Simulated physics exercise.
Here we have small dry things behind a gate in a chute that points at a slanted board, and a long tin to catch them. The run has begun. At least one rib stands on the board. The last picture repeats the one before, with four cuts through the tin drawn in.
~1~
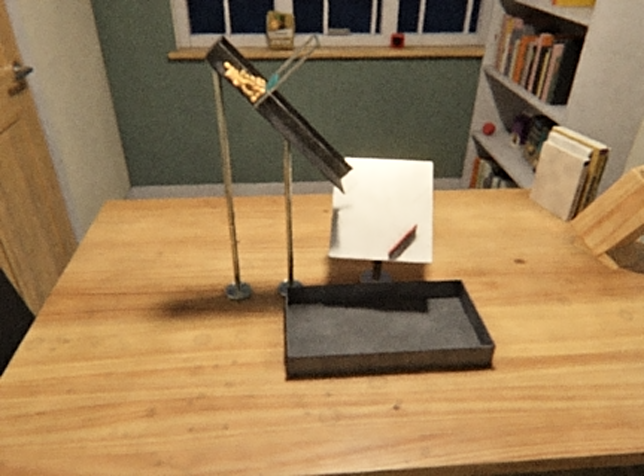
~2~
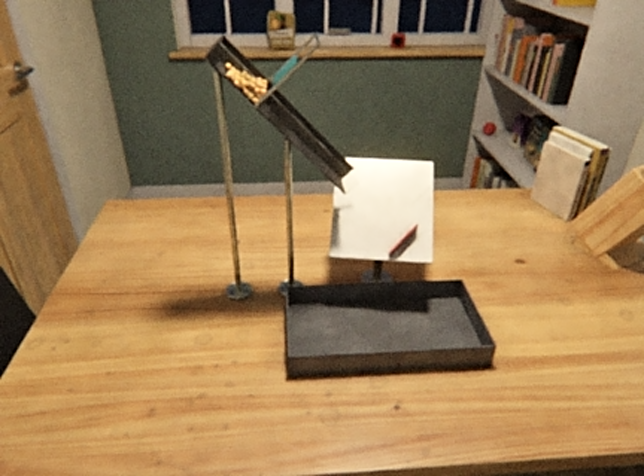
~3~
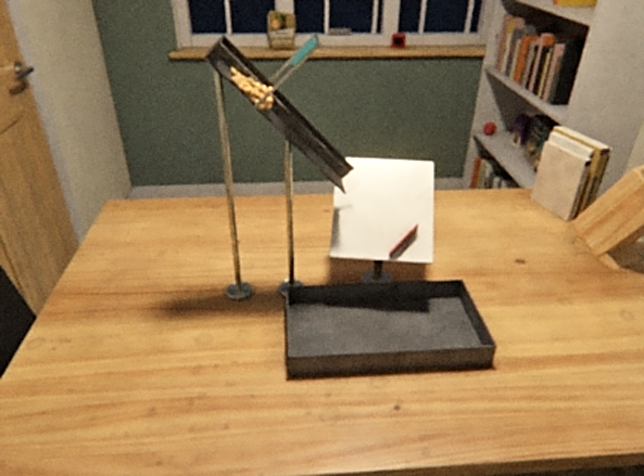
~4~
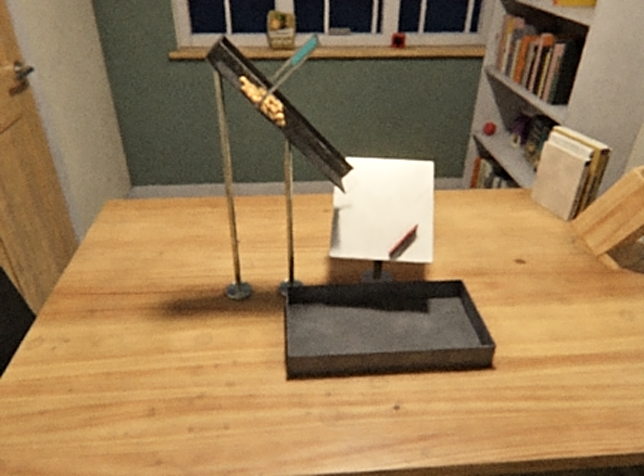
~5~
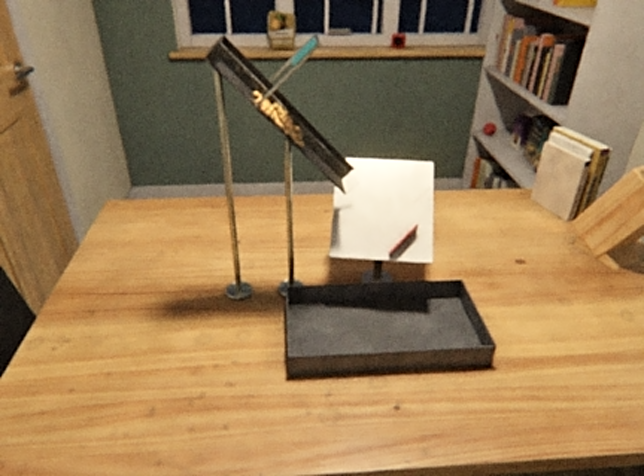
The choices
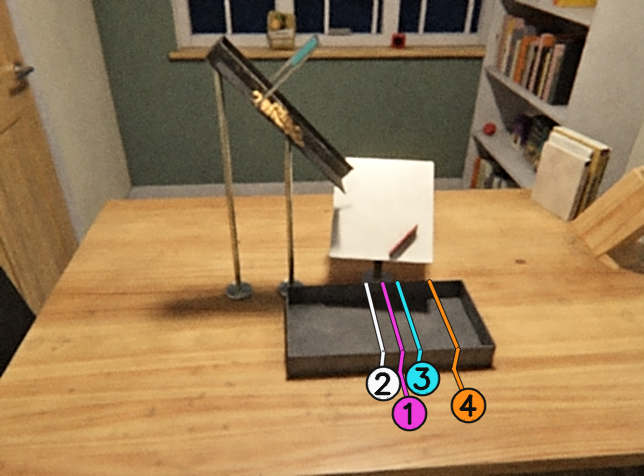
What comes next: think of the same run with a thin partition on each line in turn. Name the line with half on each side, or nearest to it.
2 beats the others.
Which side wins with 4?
Left.
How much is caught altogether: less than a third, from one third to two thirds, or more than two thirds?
More than two thirds.
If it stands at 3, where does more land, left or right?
More lands on the left.
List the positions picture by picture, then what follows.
The first picture shows load behind the gate near (248, 82), dried chickpeas; lip of the chute near (343, 187), sloping fairly steeply.
The second picture shows middle of the board near (383, 208), tilted fairly steeply; middle of its low edge near (380, 259); of its high edge near (385, 160).
The third picture shows front corners of the tin near (289, 356) and (496, 346), empty; front of the load near (269, 106).
The fourth picture shows middle of the load near (267, 101); its front near (283, 123), close to a quarter of the way to the lip; rib from (418, 224) to (390, 252).
The fifth picture shows middle of the load near (283, 117); its front near (301, 144), close to half of the way to the lip.
On the marked copy, line 1 crosses the front rim at (402, 351); line 2 crosses the front rim at (382, 352); line 3 crosses the front rim at (420, 350); line 4 crosses the front rim at (457, 348).
For line 1, of what is caught, all but a few on the left of the divider, a small share on the right.
For line 2, of what is caught, close to a third on the left of the divider, close to two thirds on the right.
For line 3, of what is caught, all but a few on the left of the divider, a small share on the right.
For line 4, of what is caught, all but a few on the left of the divider, only a few on the right.
